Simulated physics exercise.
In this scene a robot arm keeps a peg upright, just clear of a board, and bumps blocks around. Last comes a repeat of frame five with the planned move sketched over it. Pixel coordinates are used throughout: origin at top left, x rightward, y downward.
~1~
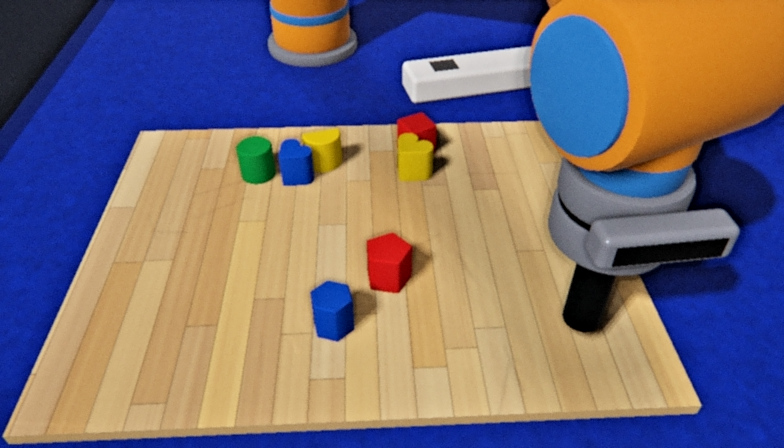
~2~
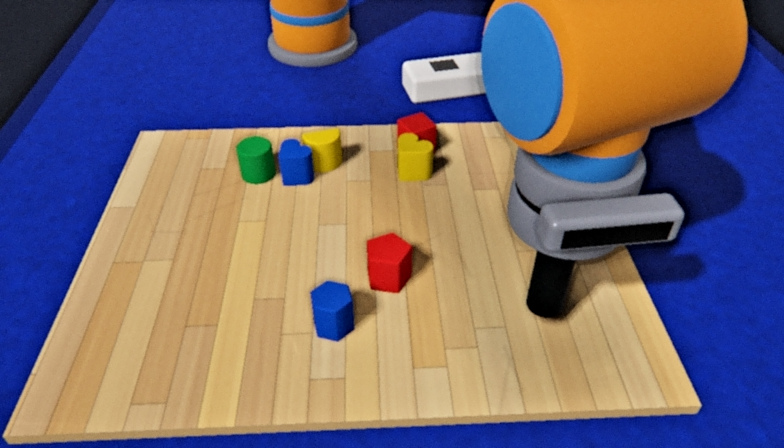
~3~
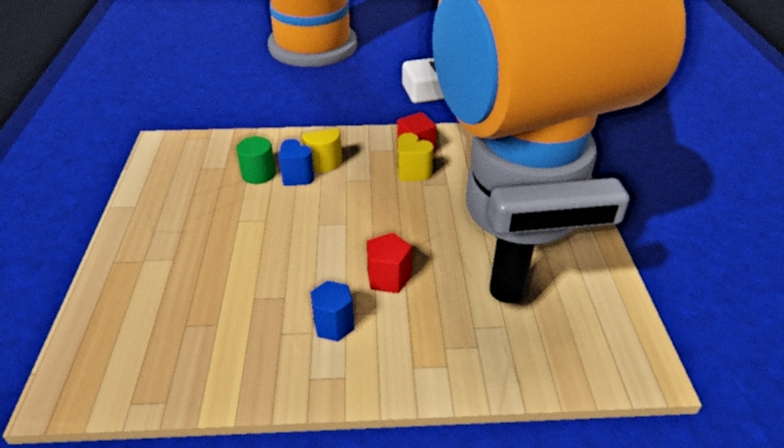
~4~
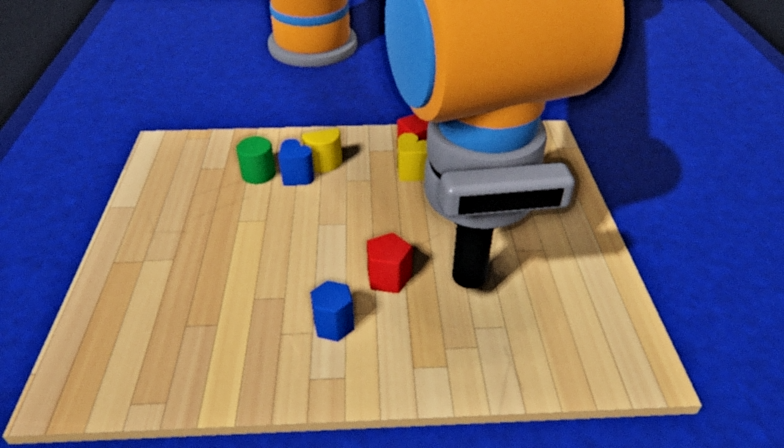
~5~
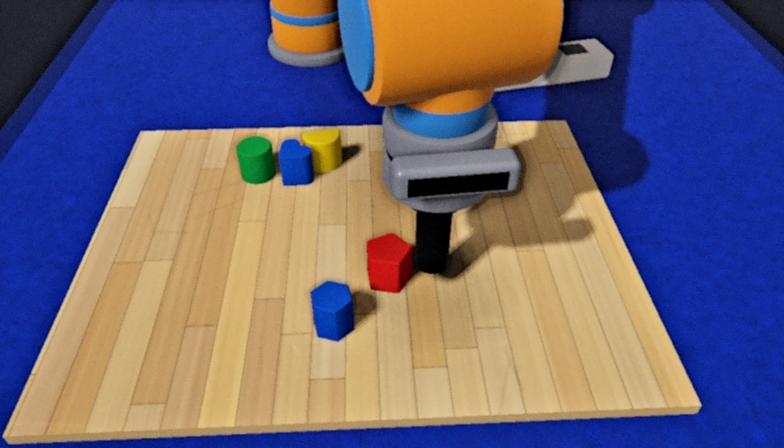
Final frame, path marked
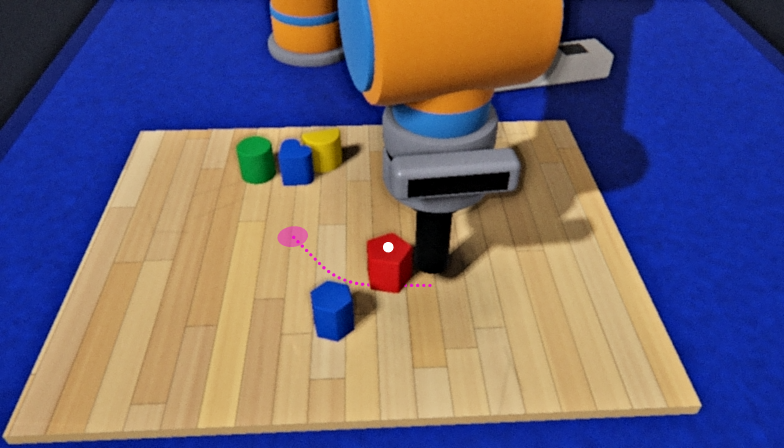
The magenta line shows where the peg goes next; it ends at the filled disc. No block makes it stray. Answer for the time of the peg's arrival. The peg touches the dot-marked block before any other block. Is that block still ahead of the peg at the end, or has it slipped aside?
I'd say it is still being pushed.
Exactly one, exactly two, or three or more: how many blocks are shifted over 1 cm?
That push would leave one block displaced by more than about 1 cm.
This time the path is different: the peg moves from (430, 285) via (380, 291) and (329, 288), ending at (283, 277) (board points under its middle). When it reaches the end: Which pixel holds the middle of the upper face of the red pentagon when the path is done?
My estimate: (329, 231).
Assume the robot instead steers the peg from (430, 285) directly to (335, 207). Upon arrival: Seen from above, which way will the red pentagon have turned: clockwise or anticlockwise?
The sense of turning is anti-clockwise.
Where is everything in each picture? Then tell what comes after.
In the first picture, peg's lower end at (581, 319); blue six-sided block at (331, 295); red pentagon at (388, 247).
In the second picture, peg at (544, 305); blocks still.
In the third picture, peg at (507, 291); blocks still.
In the fourth picture, peg at (469, 277); blocks still.
In the fifth picture, peg at (431, 263); blue six-sided block at (331, 295); red pentagon at (388, 247).
Drawn move, from (430, 285) over (371, 285) and (323, 267) to (293, 236); the dot is on the red pentagon.
The first path, step by step. One third of the way, peg at (369, 262); red pentagon at (338, 240), turned 20° clockwise.
Two thirds of the way, peg at (320, 244); red pentagon at (292, 222), turned 15° clockwise.
At the end, peg at (290, 214); blue six-sided block still; red pentagon at (255, 203), turned 30° anticlockwise.
